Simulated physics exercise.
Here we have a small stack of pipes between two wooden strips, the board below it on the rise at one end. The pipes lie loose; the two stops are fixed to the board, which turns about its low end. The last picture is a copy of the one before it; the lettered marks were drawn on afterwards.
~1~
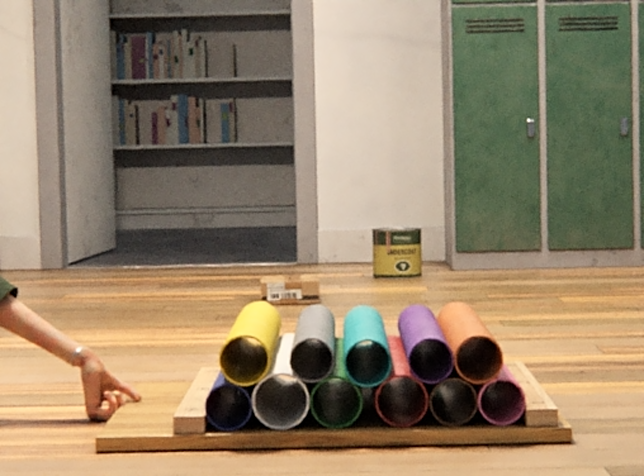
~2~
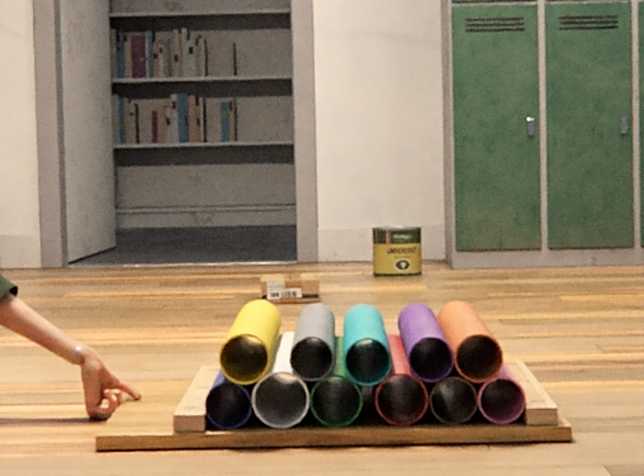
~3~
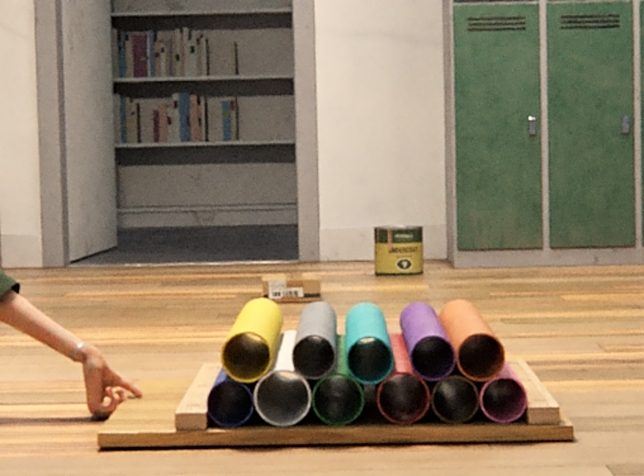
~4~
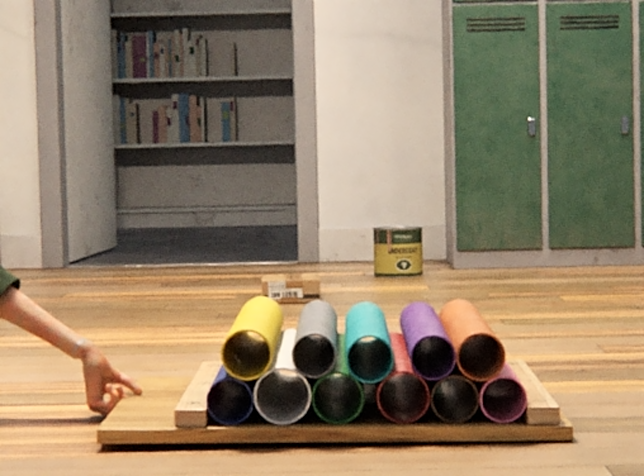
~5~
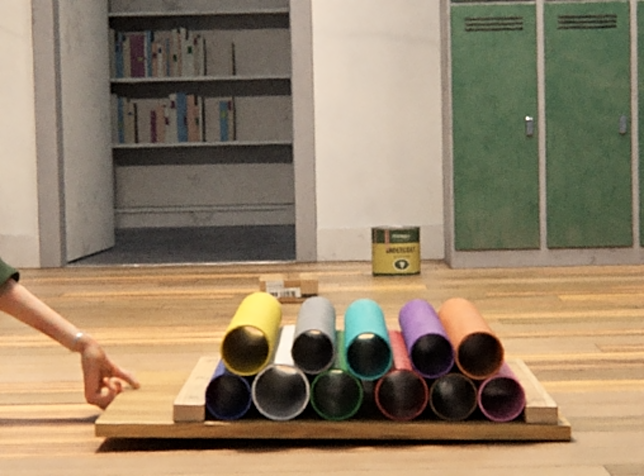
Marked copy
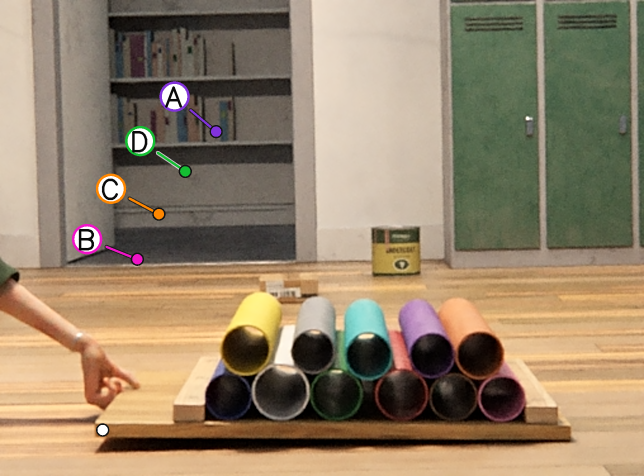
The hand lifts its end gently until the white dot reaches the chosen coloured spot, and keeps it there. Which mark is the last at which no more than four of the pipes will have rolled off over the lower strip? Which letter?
It can be raised to D.
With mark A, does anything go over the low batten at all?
Yes, at A.
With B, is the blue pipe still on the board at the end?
Yes, with B.
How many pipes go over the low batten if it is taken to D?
With D, four.
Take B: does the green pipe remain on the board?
Yes, with B.
On the marked copy, A at (216, 132); B at (137, 259); C at (159, 214); D at (186, 172); the white dot at (102, 430).
With D. Early on, board at 20°.
Further on, board at 35°.
At the end, board at 35°, four over the low batten (turquoise, purple, grey, orange).
As for the rest, A five over the low batten; B none over the low batten; C four over the low batten (turquoise, purple, grey, orange).
